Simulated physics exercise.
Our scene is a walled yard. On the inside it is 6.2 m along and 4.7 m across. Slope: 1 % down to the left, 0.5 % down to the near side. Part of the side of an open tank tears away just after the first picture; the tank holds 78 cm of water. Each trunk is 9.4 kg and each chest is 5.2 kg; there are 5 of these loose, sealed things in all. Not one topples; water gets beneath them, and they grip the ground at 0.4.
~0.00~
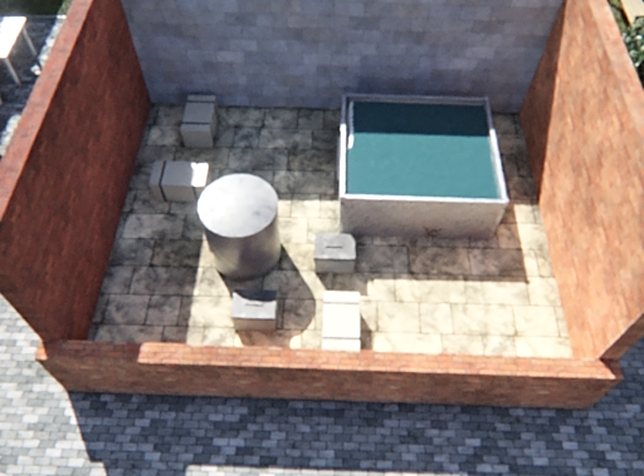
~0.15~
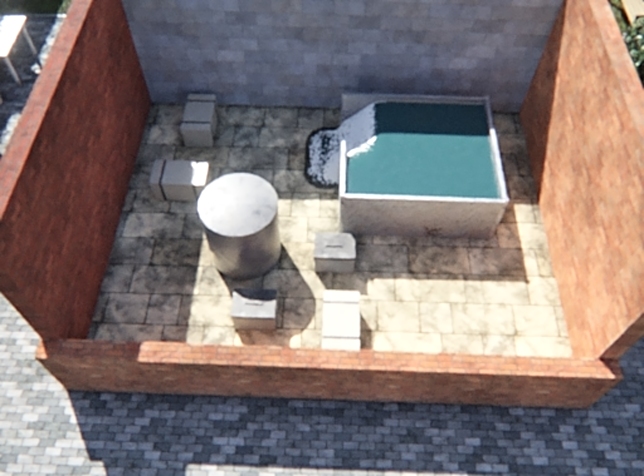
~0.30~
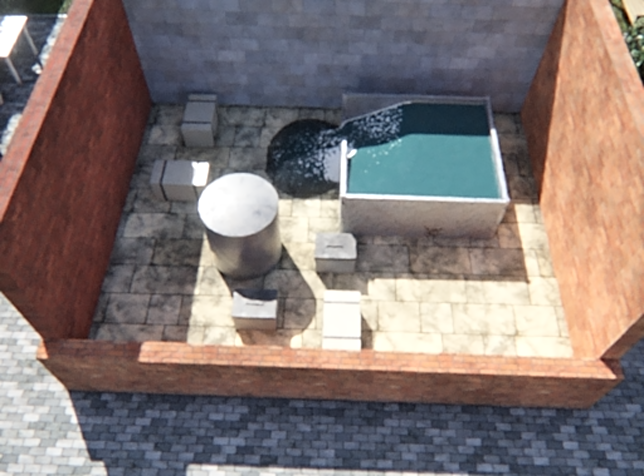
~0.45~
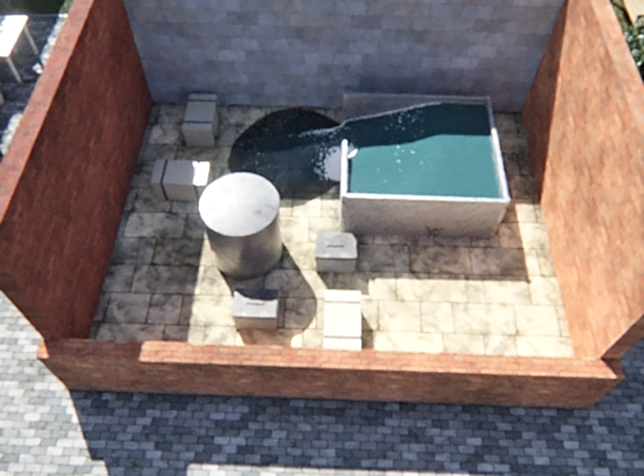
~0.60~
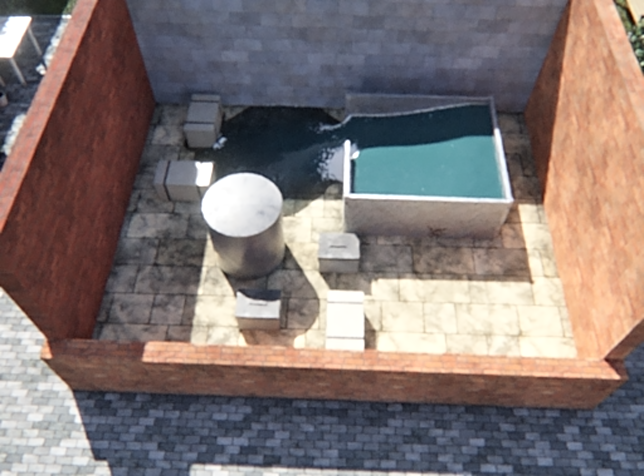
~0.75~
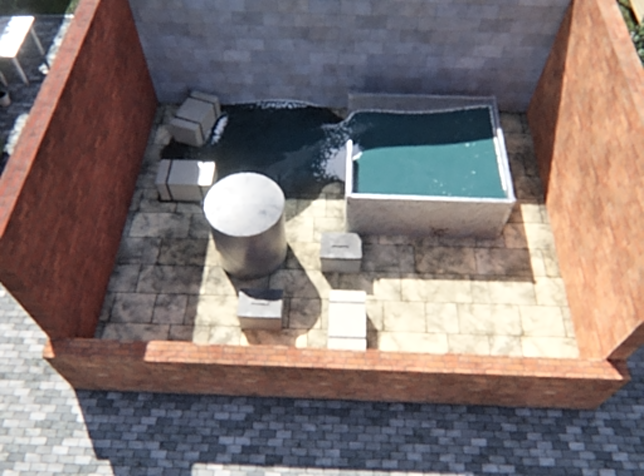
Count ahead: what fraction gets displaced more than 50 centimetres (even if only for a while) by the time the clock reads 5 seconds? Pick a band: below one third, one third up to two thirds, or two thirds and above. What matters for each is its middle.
The share is two thirds and above.
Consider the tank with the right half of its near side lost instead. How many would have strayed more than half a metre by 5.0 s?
That would give 3.
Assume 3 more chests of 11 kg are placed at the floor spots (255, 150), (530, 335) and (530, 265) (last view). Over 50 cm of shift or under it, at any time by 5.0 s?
Going through them, I'd say exceeds it, falls short and finally falls short.
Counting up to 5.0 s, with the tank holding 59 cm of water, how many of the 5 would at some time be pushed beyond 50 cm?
So the tally would be 4.
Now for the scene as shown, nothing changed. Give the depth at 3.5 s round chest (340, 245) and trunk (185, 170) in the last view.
Around 0 cm and 17 cm.
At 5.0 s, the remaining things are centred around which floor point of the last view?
Near (397, 282).
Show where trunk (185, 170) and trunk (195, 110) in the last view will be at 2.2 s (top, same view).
I'd say close to (139, 230) and close to (153, 99).
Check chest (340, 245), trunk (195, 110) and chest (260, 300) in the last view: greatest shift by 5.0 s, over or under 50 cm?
Listed in sequence: Lower; higher; higher for the last.
After 1.1 s 1 of 5 are over 50 cm from their spots; 0 afloat.
After 2.2 s 2 of 5 are over 50 cm from their spots; 1 afloat.
After 3.5 s 2 of 5 are over 50 cm from their spots; 2 afloat.
After 5.0 s 4 of 5 are over 50 cm from their spots, and 4 have been at some point; 4 afloat.
